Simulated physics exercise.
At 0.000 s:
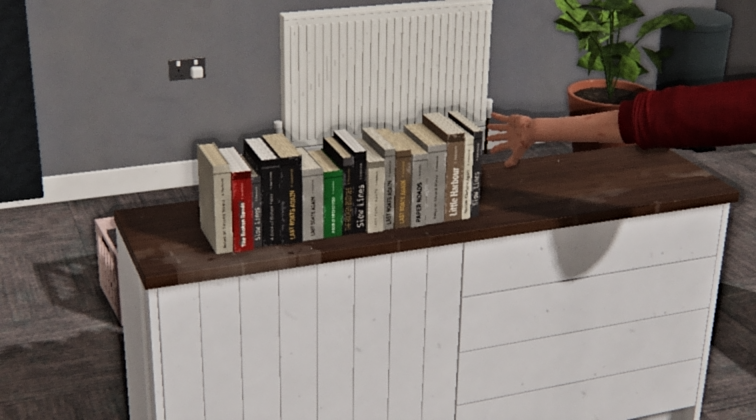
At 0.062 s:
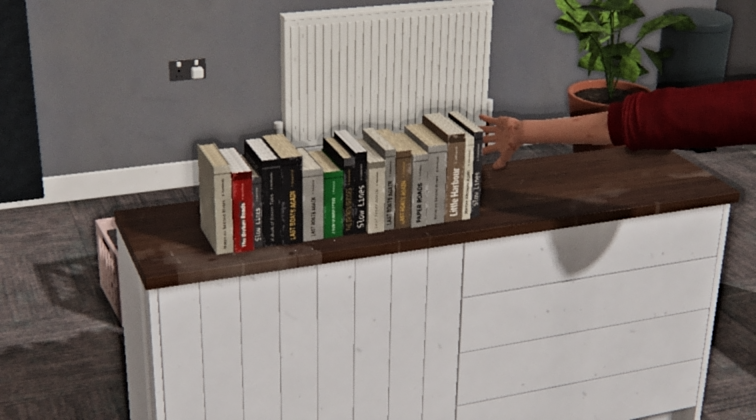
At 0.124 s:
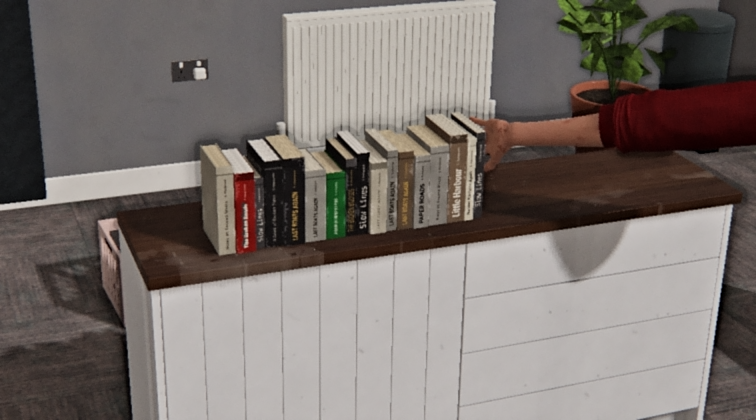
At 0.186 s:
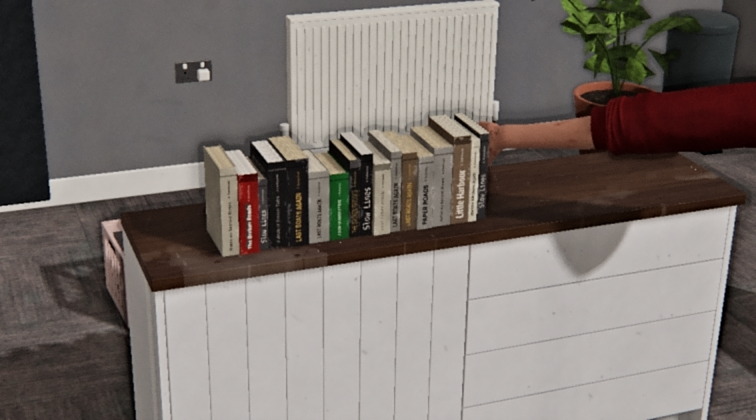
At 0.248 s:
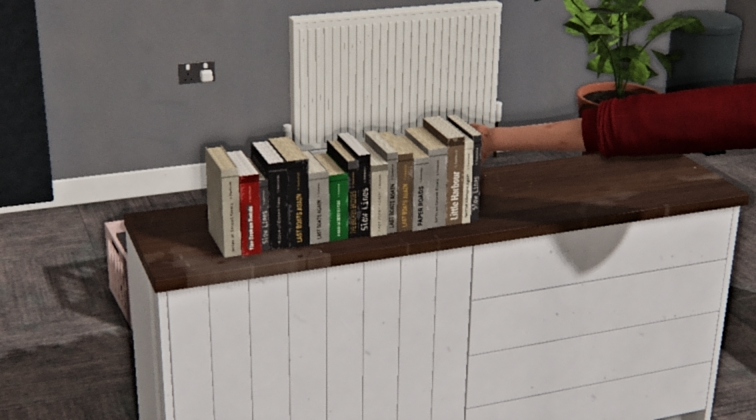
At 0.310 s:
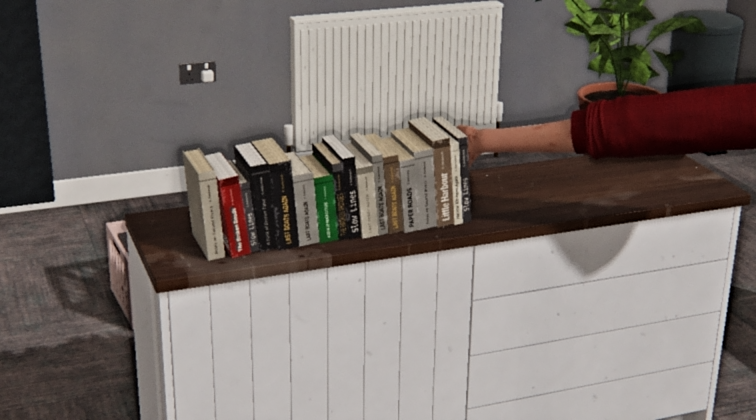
On a dark wooden worktop, a hand reaches in from the right and pushes a row of upright books leftward, tilting them slightly.
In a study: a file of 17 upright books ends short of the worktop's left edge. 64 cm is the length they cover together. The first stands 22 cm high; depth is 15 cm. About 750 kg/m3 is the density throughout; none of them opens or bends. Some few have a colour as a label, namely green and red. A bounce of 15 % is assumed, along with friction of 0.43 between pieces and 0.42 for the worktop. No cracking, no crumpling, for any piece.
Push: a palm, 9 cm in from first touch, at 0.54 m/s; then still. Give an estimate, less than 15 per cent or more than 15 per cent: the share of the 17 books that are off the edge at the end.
Under 15 per cent.
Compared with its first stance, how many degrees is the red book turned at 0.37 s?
Roughly 15°.
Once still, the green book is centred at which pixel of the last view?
About (288, 201).
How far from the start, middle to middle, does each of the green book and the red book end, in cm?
For green it's roughly 10 cm, and for red it's roughly 20 cm.
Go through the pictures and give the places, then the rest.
In the first frame (each place is the centre of the face we see best; the camera pans a little), hand (522, 132) 11 cm from the first; red book (243, 212); green book (333, 205); all in place.
Hand (510, 134) 7 cm from the first; red book (243, 213), in the second frame.
Hand (499, 136) 41 mm from the first; red book (245, 214), in the third frame.
Hand (490, 139) 8 mm from the first; red book (249, 215), in the fourth frame.
Hand 26 mm in; green book (339, 208); 9 have shifted, in the fifth frame.
Hand (469, 142) 59 mm in; red book (235, 218) tilted 7°; green book (326, 210) tilted 5°; 17 have shifted, in the sixth frame.
By 0.37 s, none of the 17 books off the edge, 17 disturbed; red book tilted 14°; green book tilted 9°.
By 0.58 s, none of the 17 books off the edge, 17 disturbed; red book tilted 48°; green book tilted 23°.
When it is over (1.2 s), 1 of the 17 books off the edge; red book on its side; green book tilted 23°. That is 6 per cent. In pixels of the last frame, middles, red book near (145, 246), green book near (288, 201).
